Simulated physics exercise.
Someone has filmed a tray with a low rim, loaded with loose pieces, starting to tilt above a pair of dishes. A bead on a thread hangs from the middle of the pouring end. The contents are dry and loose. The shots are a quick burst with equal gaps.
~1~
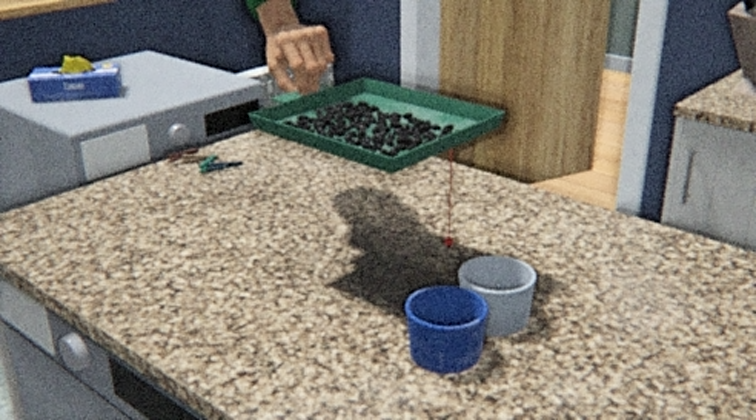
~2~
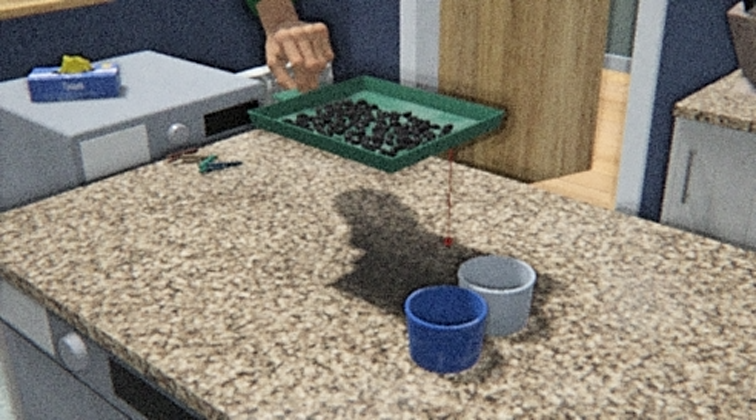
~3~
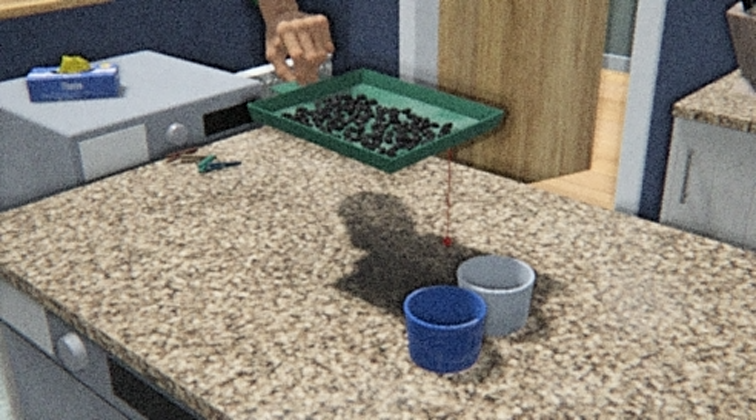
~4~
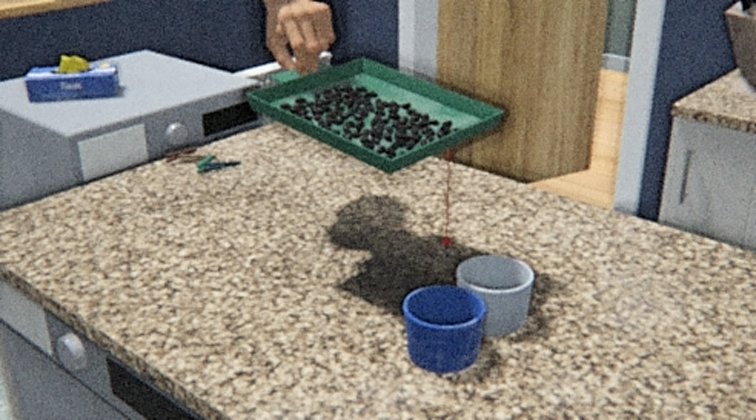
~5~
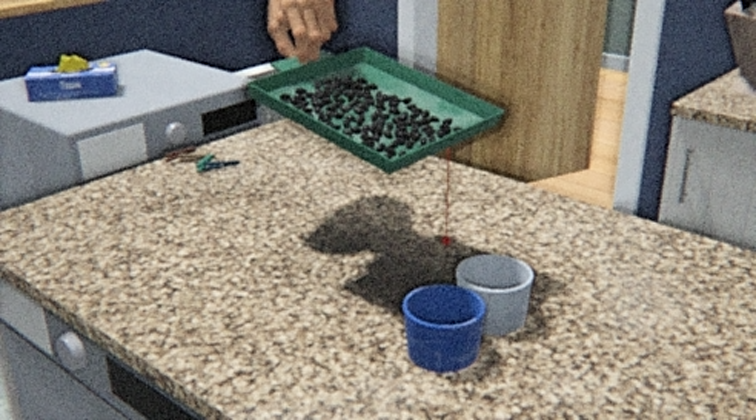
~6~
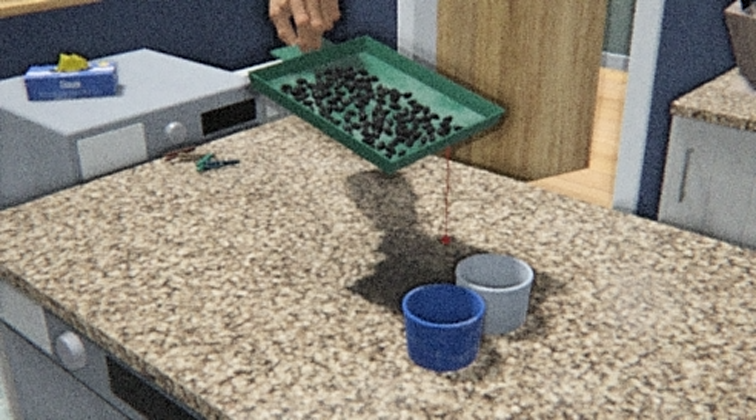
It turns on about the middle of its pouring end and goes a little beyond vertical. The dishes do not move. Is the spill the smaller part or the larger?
They take the larger part between them.
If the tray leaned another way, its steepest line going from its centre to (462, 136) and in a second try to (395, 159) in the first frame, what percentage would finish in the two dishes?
Near 20 % and 0 %.
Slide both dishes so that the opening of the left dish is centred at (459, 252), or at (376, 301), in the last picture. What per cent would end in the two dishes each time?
In turn 10 and 20 in a hundred.
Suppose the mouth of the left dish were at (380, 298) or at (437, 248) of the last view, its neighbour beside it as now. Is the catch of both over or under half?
The first try: Under half. The second: Less than half.
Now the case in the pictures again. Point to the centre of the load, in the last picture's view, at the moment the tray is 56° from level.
Roughly at (412, 106).
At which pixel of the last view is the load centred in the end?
Near (483, 319).
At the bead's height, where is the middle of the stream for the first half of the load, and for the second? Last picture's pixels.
First near (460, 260), later near (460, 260).
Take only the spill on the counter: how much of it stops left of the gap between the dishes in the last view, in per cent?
Roughly 50 in a hundred.
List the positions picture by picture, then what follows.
Corners of the pouring end at (392, 156) and (499, 112), level; middle of the load at (361, 128), black beans; left dish at (477, 340); right dish at (527, 304); bead on its thread at (449, 242), in the first frame.
Corners of the pouring end at (392, 157) and (499, 112), level; middle of the load at (360, 127), in the second frame.
Corners of the pouring end at (391, 157) and (498, 111), tipped barely, level across its low end; middle of the load at (359, 123), in the third frame.
Corners of the pouring end at (391, 158) and (498, 111), tipped a little, level across its low end; middle of the load at (359, 118), in the fourth frame.
Corners of the pouring end at (392, 158) and (499, 110), tipped a little, level across its low end; middle of the load at (359, 112), in the fifth frame.
Corners of the pouring end at (392, 159) and (499, 110), tipped a little, level across its low end; middle of the load at (360, 106); left dish at (474, 338); right dish at (524, 302), in the sixth frame.
Soon after the last picture, tray tipped steeply; all on the tray.
A little later, tray tipped right over; all on the tray.
Later still, tray tipped past a quarter turn; about a third in the left dish; about a third in the right dish; about a third outside both.
At rest, tray tipped past a quarter turn; about a third in the left dish; about a third in the right dish; about a third outside both.
